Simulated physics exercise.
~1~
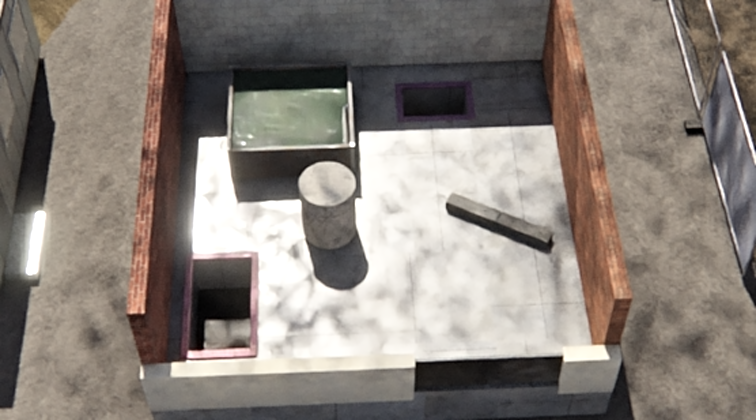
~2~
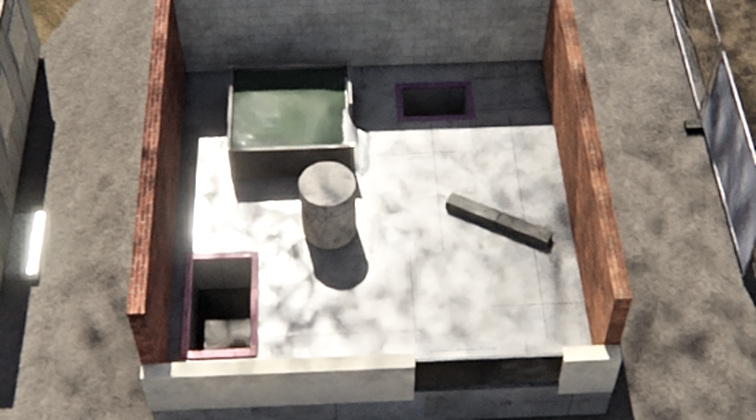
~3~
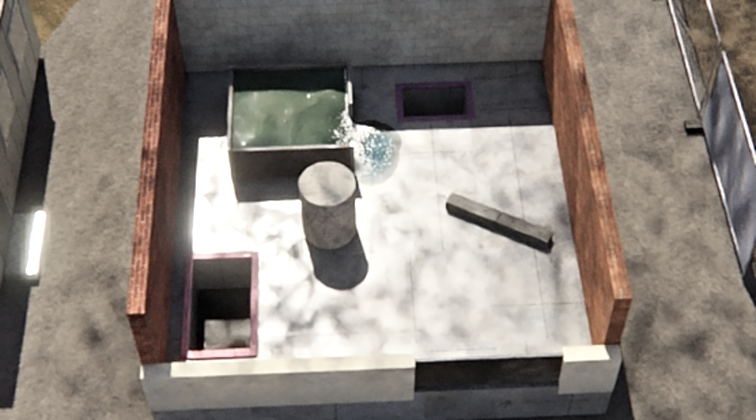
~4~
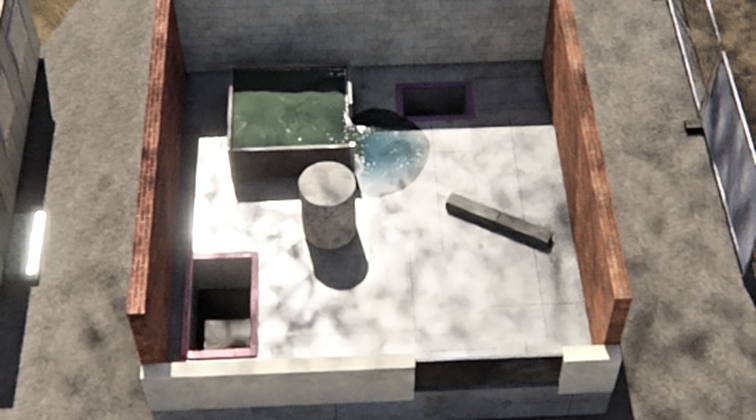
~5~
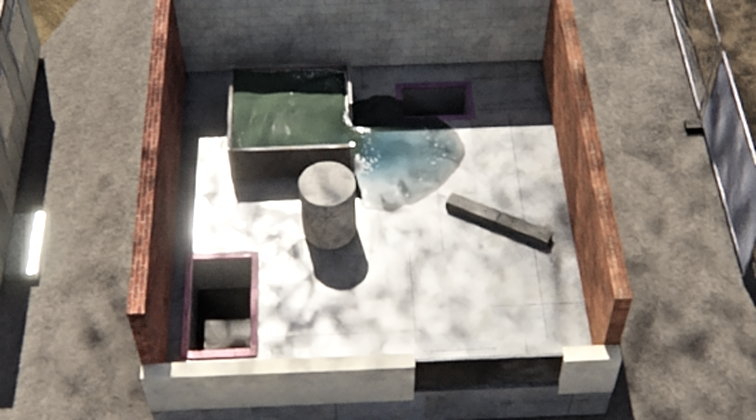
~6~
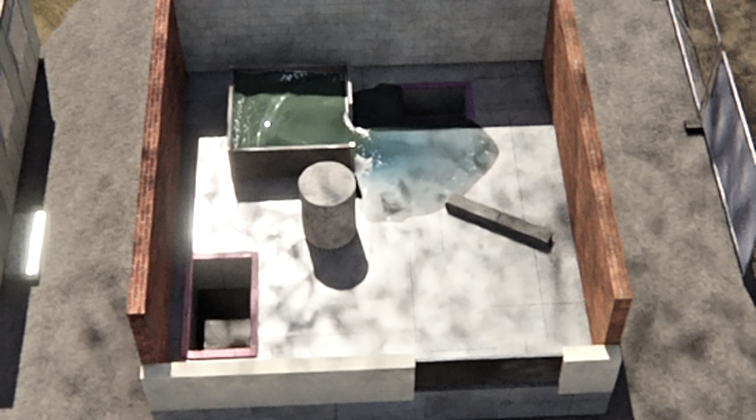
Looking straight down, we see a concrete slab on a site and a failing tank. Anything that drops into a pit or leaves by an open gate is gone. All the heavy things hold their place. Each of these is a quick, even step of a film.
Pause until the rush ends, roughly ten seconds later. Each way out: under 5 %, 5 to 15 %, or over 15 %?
At the end, the gate is going to fail to get to five per cent, the purple pit is going to fail to stay at fifteen per cent or less, the pink pit is going to fail to get to five per cent.
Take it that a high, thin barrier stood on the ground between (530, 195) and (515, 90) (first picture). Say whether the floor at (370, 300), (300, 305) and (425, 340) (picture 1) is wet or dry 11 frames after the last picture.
Taken in turn, the three points are unsoaked, unsoaked and unsoaked.
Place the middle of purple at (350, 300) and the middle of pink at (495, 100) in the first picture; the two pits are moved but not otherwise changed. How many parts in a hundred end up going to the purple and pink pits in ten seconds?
Breakdown: Purple 4%, pink 35%.
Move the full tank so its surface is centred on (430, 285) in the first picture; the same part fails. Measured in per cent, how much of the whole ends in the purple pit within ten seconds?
Share in the purple pit - 15 %.
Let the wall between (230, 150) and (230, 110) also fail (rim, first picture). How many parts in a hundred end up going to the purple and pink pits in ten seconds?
Shares: Purple at 12 percent, pink at 25 percent.
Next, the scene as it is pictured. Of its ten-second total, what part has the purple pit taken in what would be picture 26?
My estimate is close to 30 per cent.
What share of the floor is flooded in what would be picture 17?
Close to 35 %.
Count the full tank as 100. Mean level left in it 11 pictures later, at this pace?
I make it 58 per cent.
A moment on, water covers 25 % of the floor; the gate 0 %, the purple pit 2 %, the pink pit 0 %.
Next, water covers 35 % of the floor; the gate 0 %, the purple pit 5 %, the pink pit 0 %.
Then, water covers 45 % of the floor; the gate 0 %, the purple pit 8 %, the pink pit 0 %.
Later, water covers 65 % of the floor; the gate 0 %, the purple pit 14 %, the pink pit 0 %.
In the end, water covers 85 % of the floor; the gate 0 %, the purple pit 24 %, the pink pit 0 %.
